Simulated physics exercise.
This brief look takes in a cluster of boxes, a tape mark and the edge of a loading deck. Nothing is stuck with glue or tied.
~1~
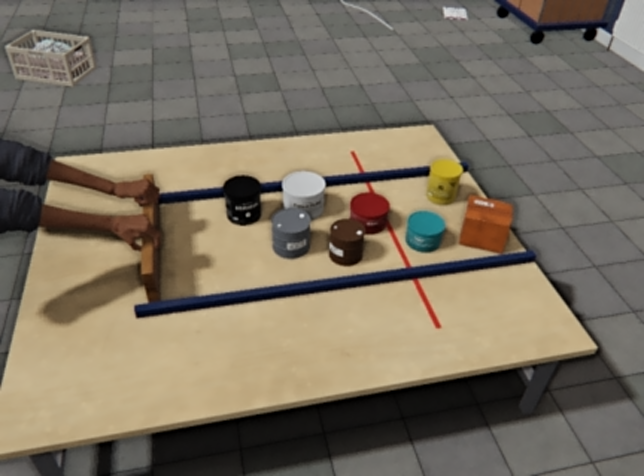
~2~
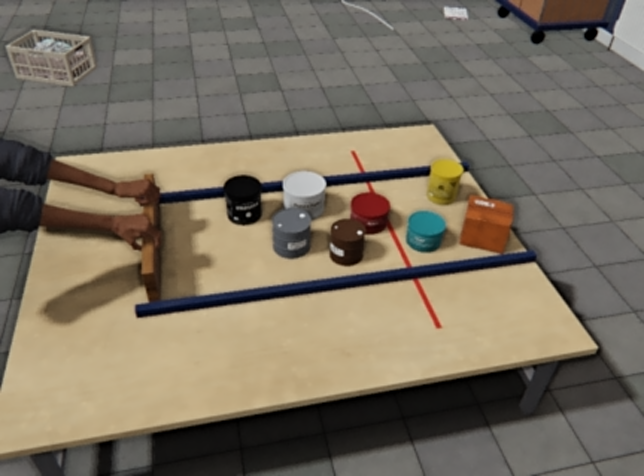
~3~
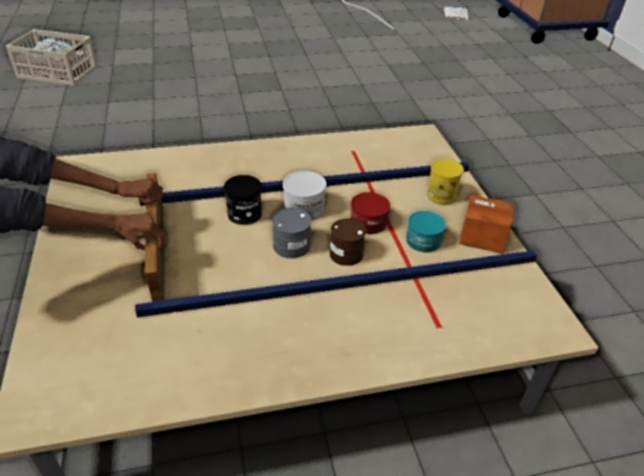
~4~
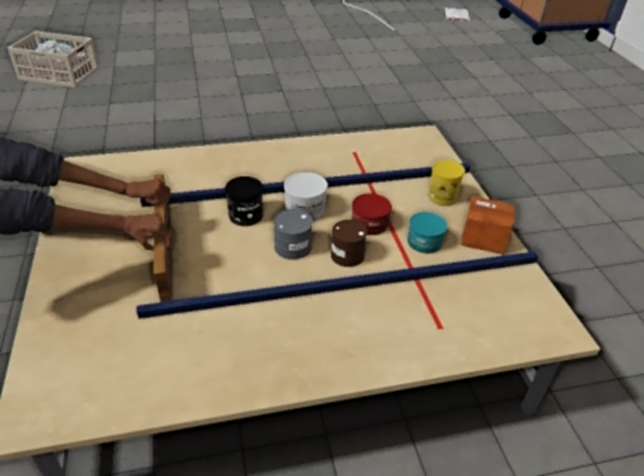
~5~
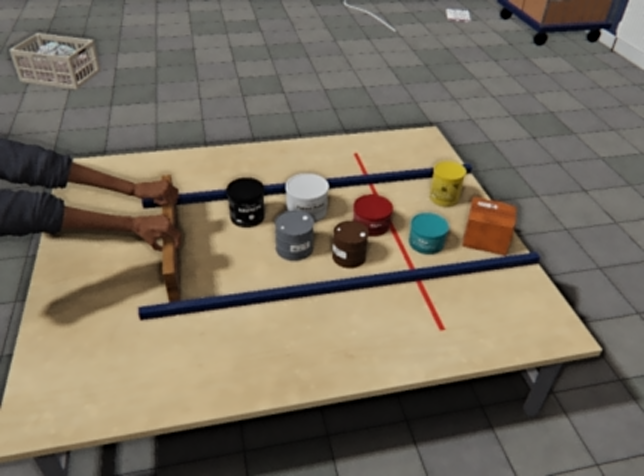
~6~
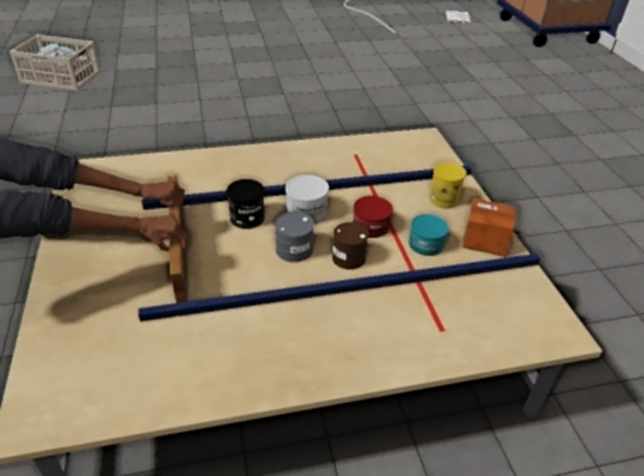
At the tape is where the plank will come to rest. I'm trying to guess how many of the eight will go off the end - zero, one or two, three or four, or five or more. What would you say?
After that push, what drops off the edge is none whatsoever.
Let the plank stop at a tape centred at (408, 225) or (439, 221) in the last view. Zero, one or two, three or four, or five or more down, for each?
With the tape at the first spot it's none, and at the second it's one or two.
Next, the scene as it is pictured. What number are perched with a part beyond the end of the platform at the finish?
The tally is 0.
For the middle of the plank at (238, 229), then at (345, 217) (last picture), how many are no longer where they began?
At the first point the count is 1, at the second it's 5.
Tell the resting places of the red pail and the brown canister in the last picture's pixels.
You'll see the red pail at (432, 206), with the brown canister at (424, 244).
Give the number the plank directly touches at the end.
3 in contact.
Soon after, none off yet; orange parcel at rest near (489, 227); yellow pail at rest near (447, 186); turquoise pail at rest near (428, 235).
At rest, the number that fall off is zero.
